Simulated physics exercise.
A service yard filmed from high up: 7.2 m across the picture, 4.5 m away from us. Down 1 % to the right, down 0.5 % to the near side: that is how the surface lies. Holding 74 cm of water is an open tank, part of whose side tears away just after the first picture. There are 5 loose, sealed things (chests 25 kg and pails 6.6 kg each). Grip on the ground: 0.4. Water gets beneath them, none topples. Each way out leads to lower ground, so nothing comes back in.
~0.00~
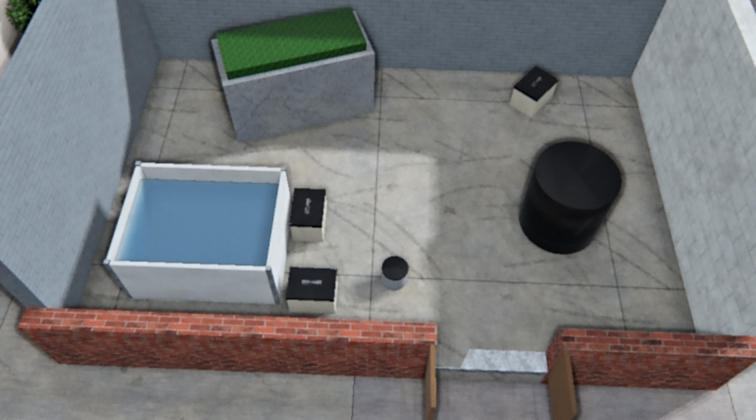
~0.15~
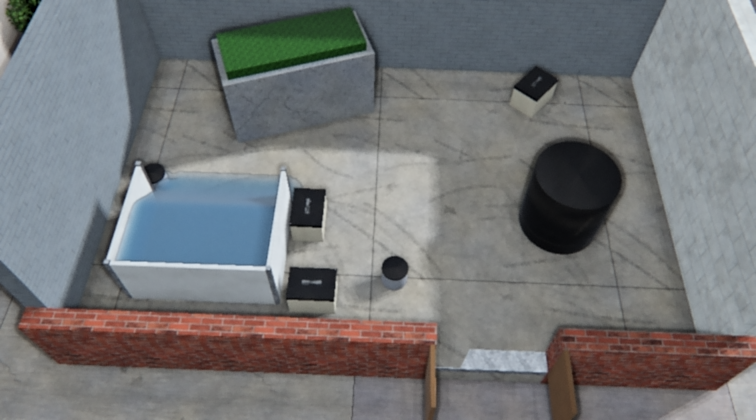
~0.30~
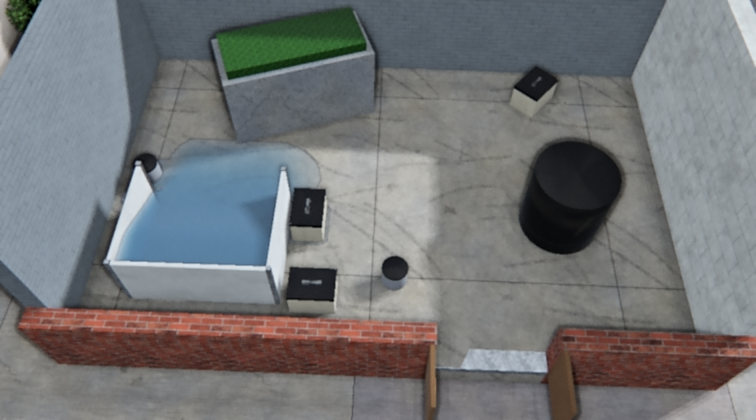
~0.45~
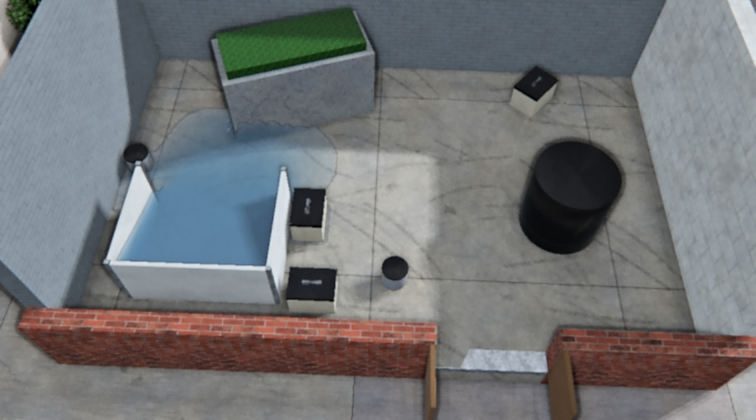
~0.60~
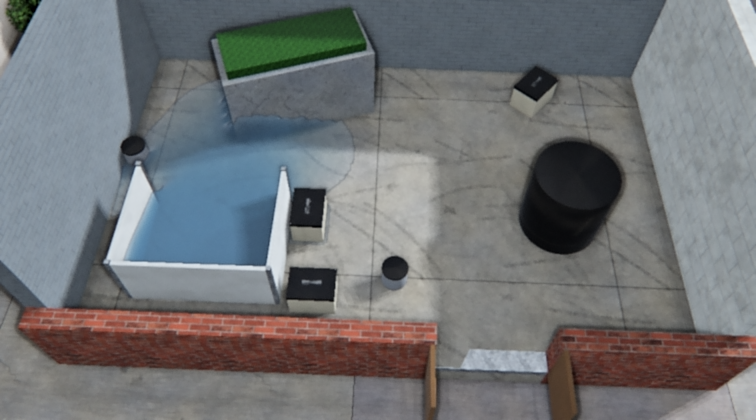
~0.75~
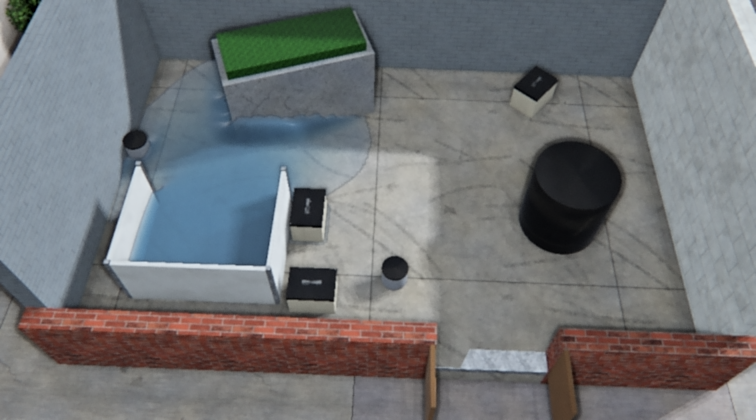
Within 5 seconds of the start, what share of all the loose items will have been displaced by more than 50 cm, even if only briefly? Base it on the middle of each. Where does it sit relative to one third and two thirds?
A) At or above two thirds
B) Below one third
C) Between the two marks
C, between the two marks.
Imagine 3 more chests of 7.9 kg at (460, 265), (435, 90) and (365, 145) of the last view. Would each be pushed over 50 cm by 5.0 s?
Taking them one by one: It stays within, then it goes beyond, then it goes beyond.
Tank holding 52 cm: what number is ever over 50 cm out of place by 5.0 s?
1.
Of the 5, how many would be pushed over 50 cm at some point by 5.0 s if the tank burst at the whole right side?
That would give 4.
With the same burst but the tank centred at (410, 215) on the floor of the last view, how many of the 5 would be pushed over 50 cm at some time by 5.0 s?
1.
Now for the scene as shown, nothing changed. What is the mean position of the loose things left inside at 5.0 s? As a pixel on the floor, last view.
Around (370, 198).
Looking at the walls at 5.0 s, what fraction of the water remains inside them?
I'd say some 100 percent hasn't gone yet.
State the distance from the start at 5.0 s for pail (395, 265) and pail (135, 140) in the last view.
The first is off by 0 cm, the second by 200 cm.
After 1.1 s 1 of 5 are over 50 cm from their spots; 0 afloat.
After 2.2 s 1 of 5 are over 50 cm from their spots; 1 afloat.
After 3.5 s 2 of 5 are over 50 cm from their spots; 1 afloat.
After 5.0 s 2 of 5 are over 50 cm from their spots, and 2 have been at some point; 2 afloat.
